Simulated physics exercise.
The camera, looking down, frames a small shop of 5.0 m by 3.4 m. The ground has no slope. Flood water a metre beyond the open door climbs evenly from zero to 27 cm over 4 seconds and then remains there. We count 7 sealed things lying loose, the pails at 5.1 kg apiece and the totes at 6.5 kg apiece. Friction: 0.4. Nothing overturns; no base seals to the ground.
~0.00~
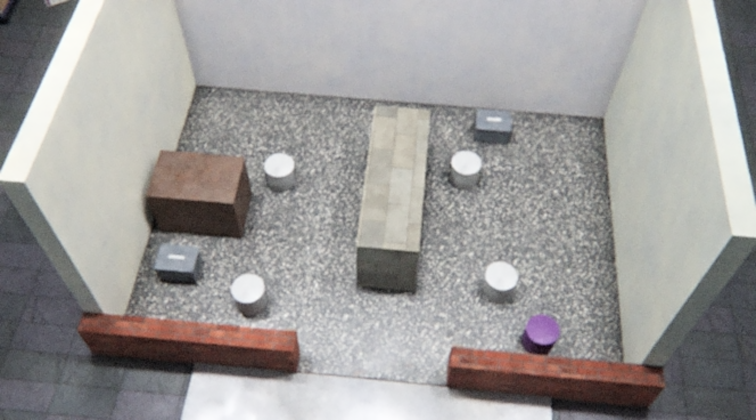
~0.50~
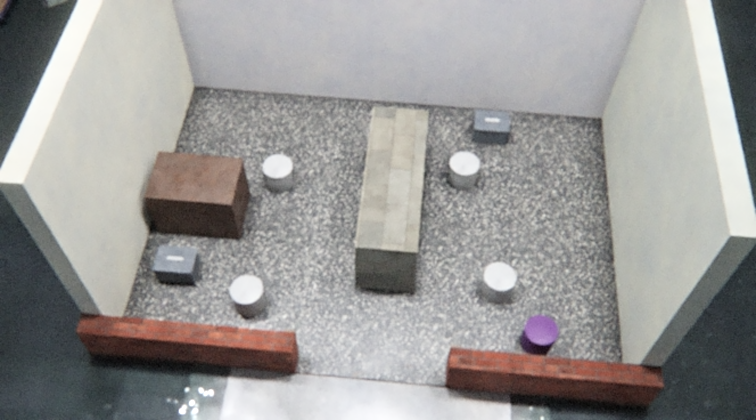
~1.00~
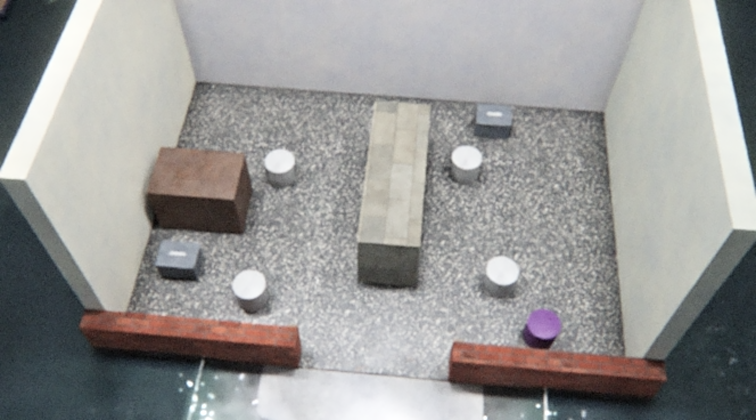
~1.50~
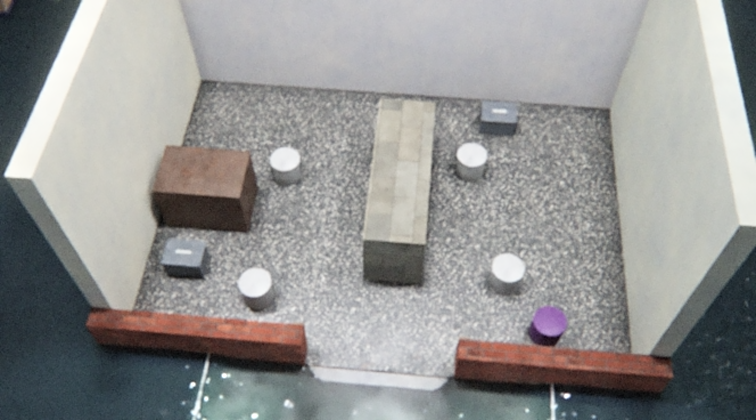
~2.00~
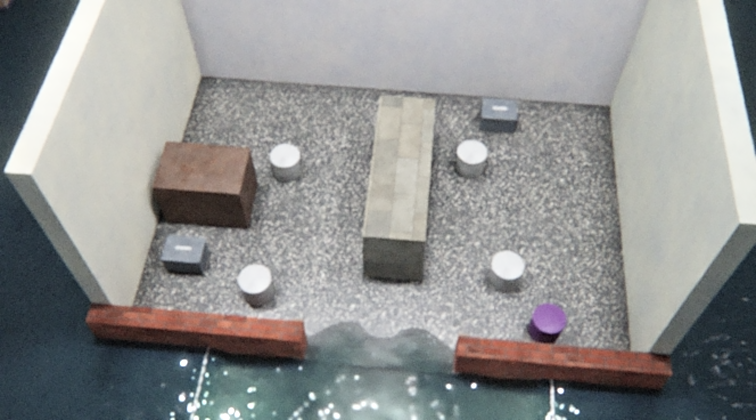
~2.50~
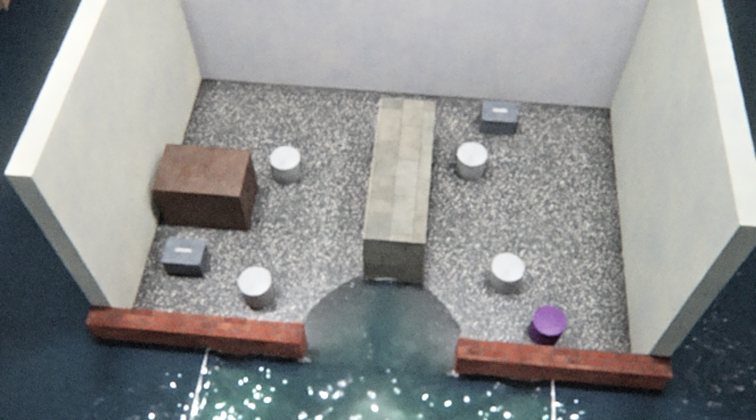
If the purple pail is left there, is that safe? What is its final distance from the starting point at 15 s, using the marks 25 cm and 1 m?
It gets pushed a bit.
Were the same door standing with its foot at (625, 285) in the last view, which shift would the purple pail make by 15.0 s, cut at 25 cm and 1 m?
The purple pail ends up a great distance away.
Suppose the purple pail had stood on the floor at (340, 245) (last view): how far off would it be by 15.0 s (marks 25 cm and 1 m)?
In that run it wanders far off.
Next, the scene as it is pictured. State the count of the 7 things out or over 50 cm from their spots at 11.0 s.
2 in all.
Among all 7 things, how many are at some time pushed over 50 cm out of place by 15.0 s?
I make that 7.
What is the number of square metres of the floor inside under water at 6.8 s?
Around 15 m2 of it.
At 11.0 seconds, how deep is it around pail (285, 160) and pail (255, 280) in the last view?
Depth approx. 20 cm / 9 cm.
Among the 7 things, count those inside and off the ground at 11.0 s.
My tally comes to 7.
After 3.5 s the purple pail is near (550, 320), 0.0 m from its start, aground; 0 afloat.
After 6.8 s the purple pail is near (557, 317), 0.1 m from its start, afloat; 6 afloat.
After 11.0 s the purple pail is near (547, 307), 0.1 m from its start, afloat; 7 afloat.
After 15.0 s the purple pail is near (582, 263), 0.7 m from its start, afloat; 7 afloat.
